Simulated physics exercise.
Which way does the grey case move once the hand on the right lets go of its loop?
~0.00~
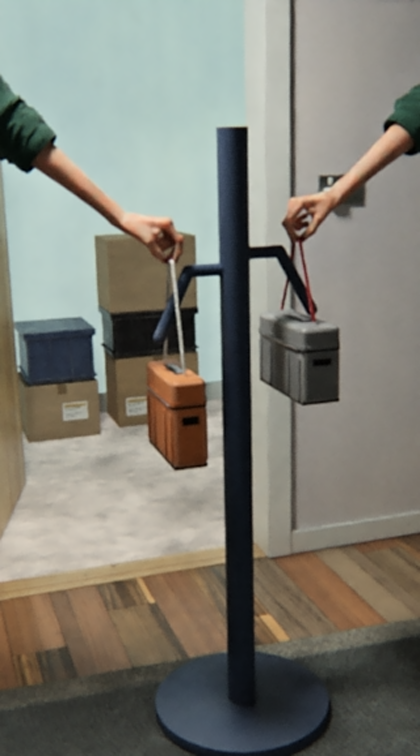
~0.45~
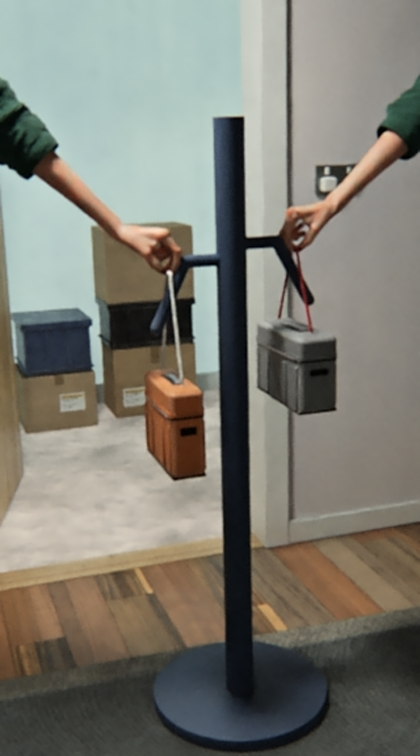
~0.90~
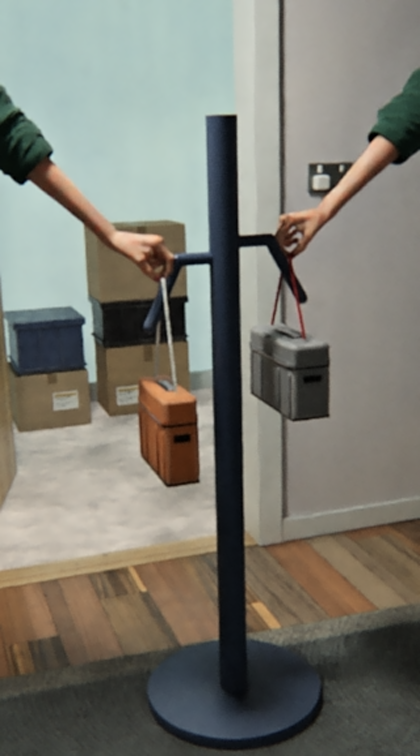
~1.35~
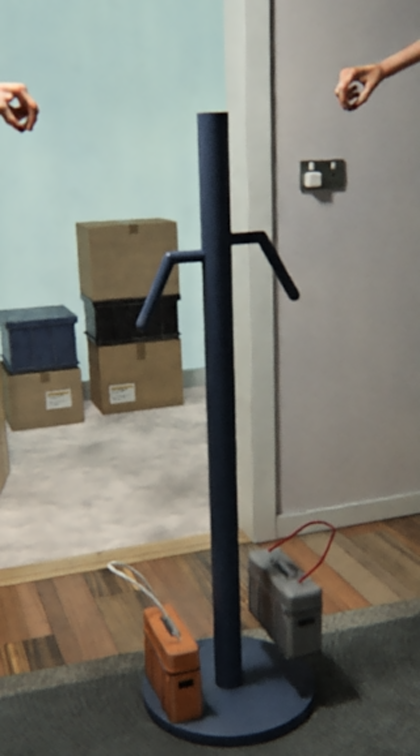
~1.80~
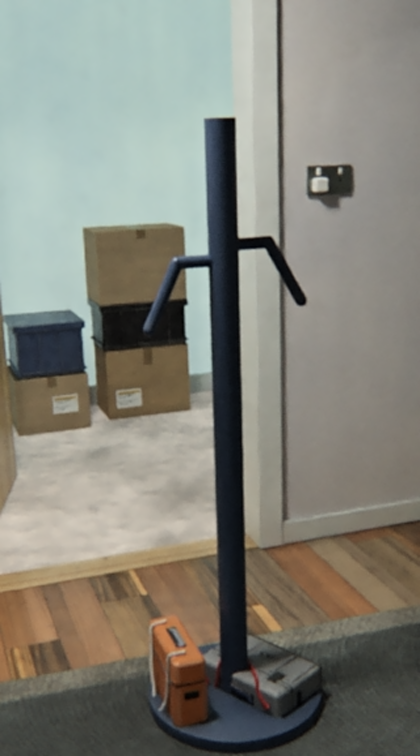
It moves down, dropping from beside the right peg to the foot of the stand.
